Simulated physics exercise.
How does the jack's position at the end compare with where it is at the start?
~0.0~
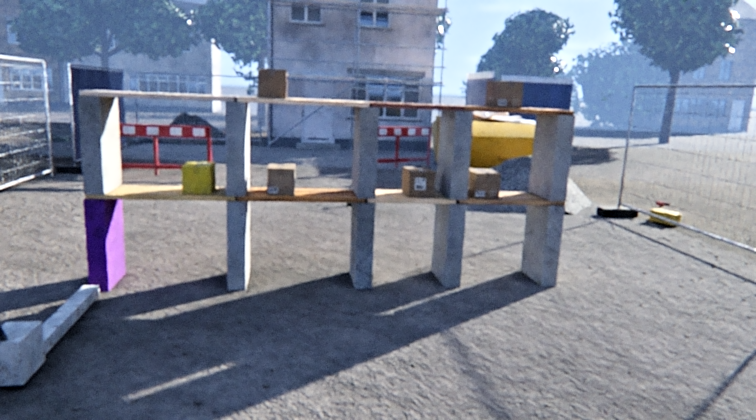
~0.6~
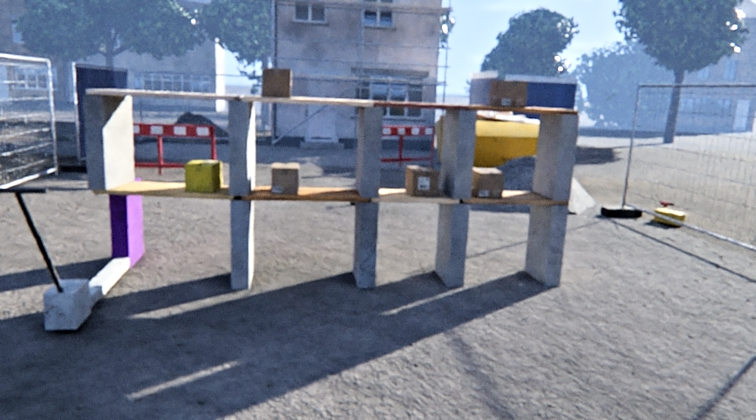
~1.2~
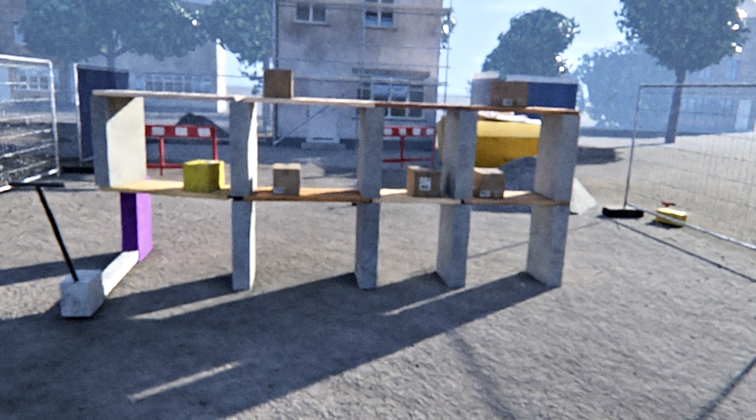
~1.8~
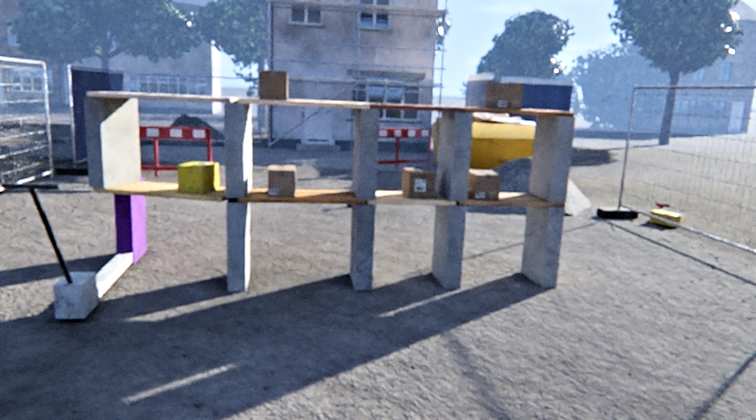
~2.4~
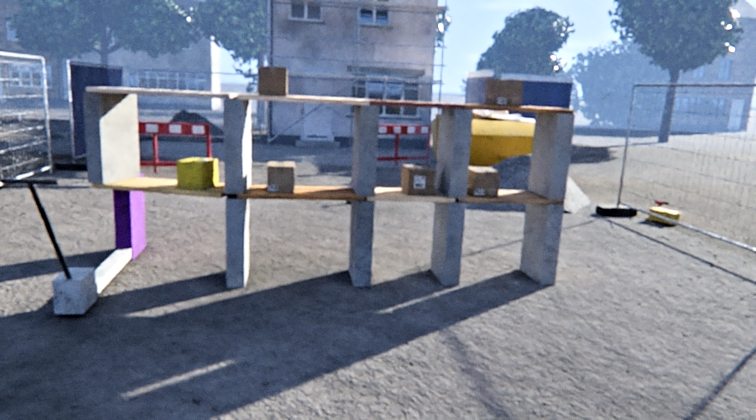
At the end the jack is a little farther right and higher in the view, deeper in toward the rack than at the start.
